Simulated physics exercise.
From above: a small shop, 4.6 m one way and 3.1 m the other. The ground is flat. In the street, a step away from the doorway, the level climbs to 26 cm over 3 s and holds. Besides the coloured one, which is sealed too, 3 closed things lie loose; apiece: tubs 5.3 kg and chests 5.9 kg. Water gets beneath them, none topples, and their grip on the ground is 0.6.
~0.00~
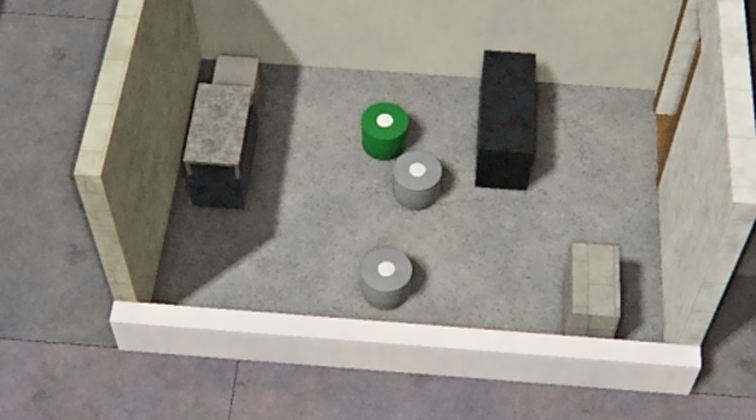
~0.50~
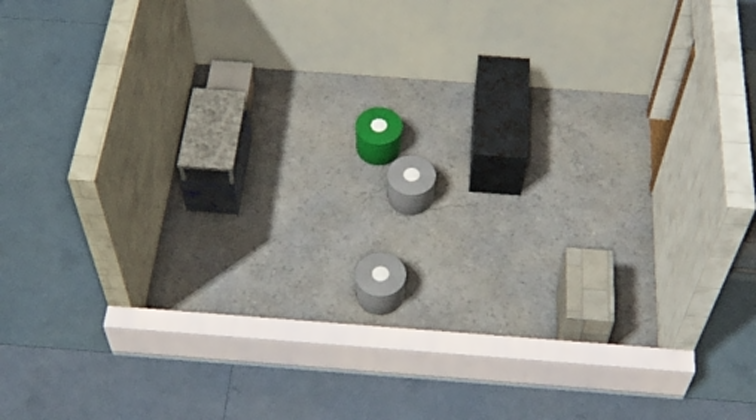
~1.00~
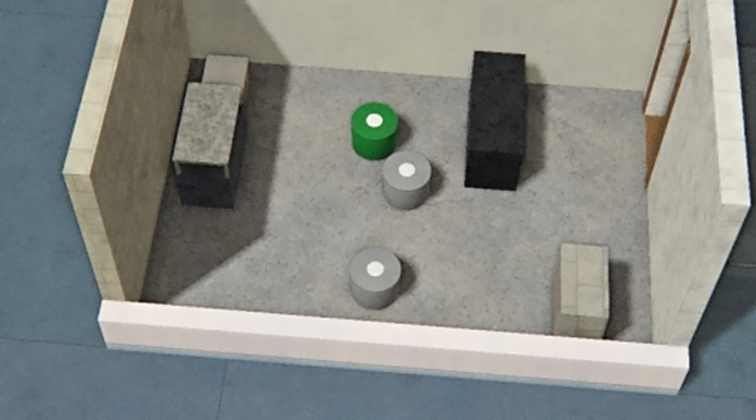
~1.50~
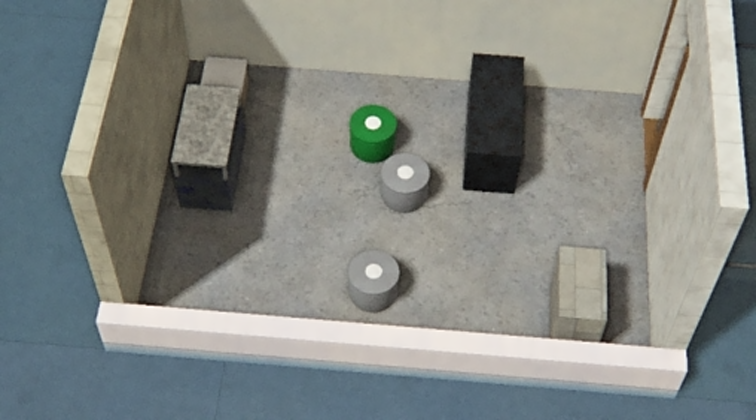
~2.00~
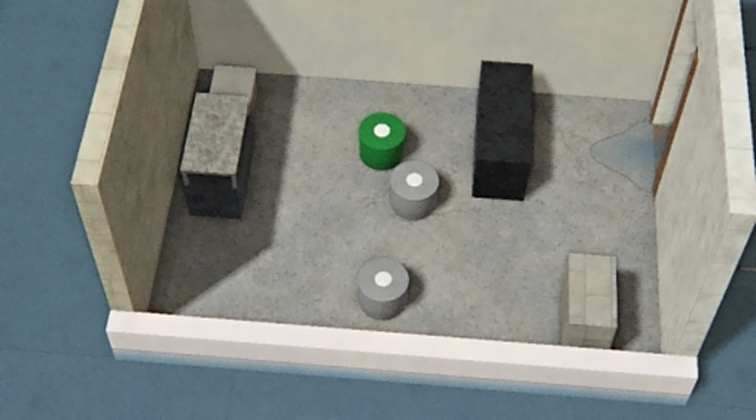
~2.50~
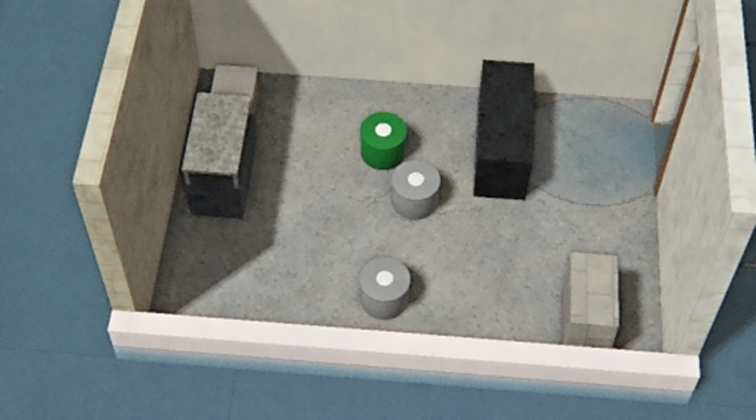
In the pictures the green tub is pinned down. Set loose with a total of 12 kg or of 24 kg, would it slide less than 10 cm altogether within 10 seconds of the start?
Verdict: The lower weight is enough.
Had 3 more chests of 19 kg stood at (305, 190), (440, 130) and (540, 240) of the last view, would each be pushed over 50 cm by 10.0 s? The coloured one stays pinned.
In turn: Under, less, more.
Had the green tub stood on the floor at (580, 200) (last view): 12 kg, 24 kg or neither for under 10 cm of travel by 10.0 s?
Neither holds.
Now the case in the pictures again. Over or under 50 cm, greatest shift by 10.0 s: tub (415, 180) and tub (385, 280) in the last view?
In that order: Under, over.
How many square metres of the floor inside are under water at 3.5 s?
Some 3.0 m2.
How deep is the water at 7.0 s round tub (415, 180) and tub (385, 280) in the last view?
Roughly 1 and 3 cm.
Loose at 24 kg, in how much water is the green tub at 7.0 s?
Roughly 2 cm.
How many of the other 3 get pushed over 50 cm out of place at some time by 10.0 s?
That makes 1.
After 3.5 s the green tub would be 0 cm from its start with 12 kg and 0 cm from its start with 24 kg; 0 cm of water round it then.
After 4.5 s the green tub would be 0 cm from its start with 12 kg and 0 cm from its start with 24 kg; 1 cm of water round it then.
After 7.0 s the green tub would be 0 cm from its start with 12 kg and 0 cm from its start with 24 kg; 2 cm of water round it then.
After 10.0 s the green tub would be 0 cm from its start with 12 kg and 0 cm from its start with 24 kg; 5 cm of water round it then.
